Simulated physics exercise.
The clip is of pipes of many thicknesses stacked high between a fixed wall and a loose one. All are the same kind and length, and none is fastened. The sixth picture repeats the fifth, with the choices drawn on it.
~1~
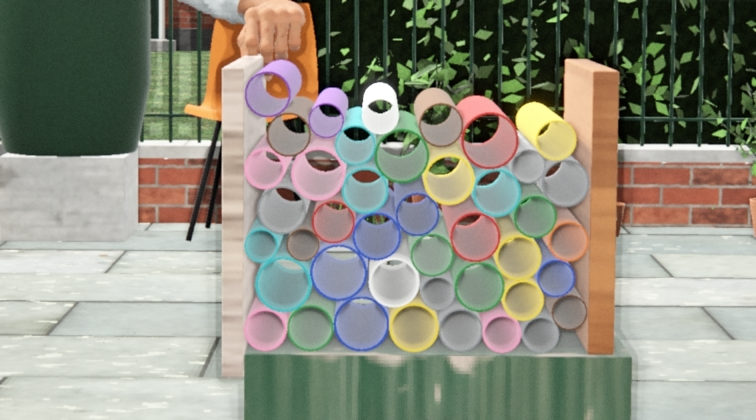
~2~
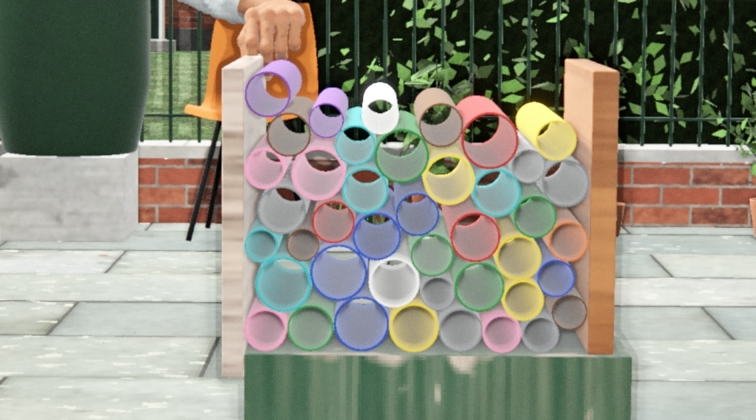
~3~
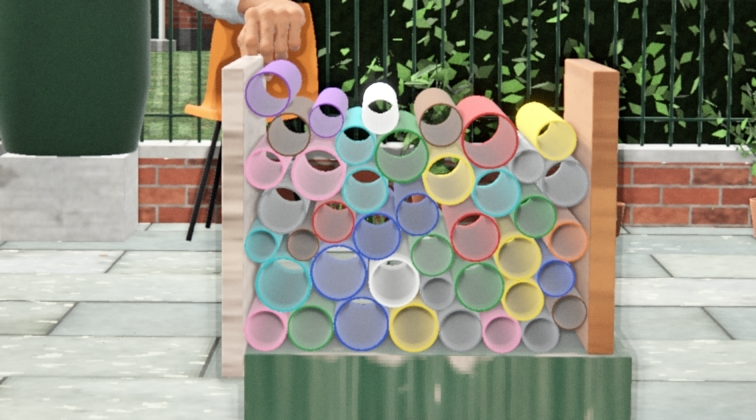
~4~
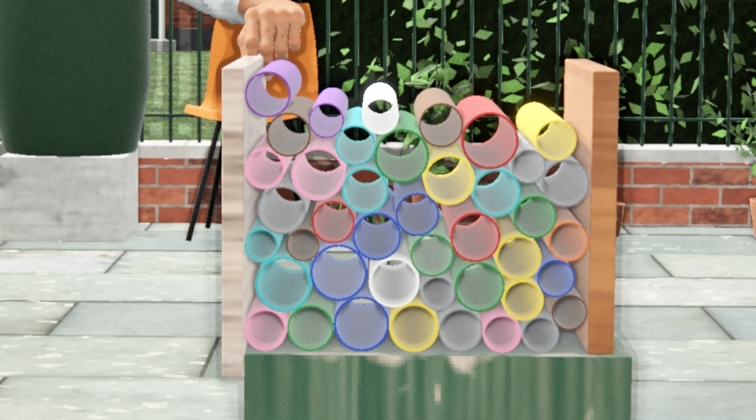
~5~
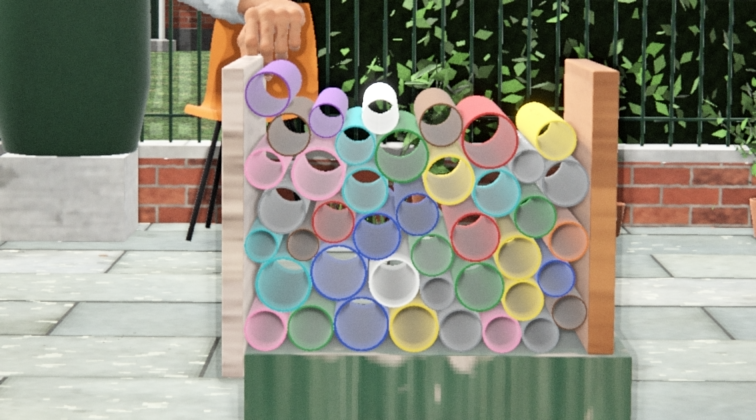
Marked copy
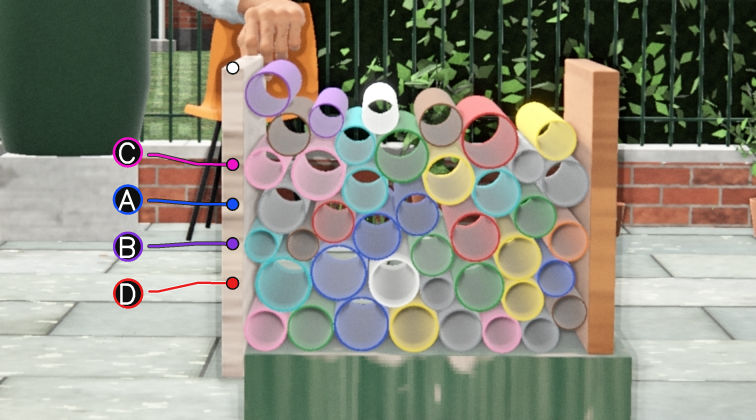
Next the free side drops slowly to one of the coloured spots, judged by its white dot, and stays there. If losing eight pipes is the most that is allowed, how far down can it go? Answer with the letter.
The last mark within the limit is B.
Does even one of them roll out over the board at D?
Yes.
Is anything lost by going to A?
At A: Yes.
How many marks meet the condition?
The number is three.
On the marked copy, A at (233, 204); B at (233, 244); C at (233, 165); D at (233, 283); the white dot at (233, 68).
With B. Early on, top of the board (244, 162).
Further on, top of the board (244, 243).
At the end, top of the board (244, 243), eight out over the board.
As for the rest, A about four out over the board; C one out over the board; D more than eight out over the board.
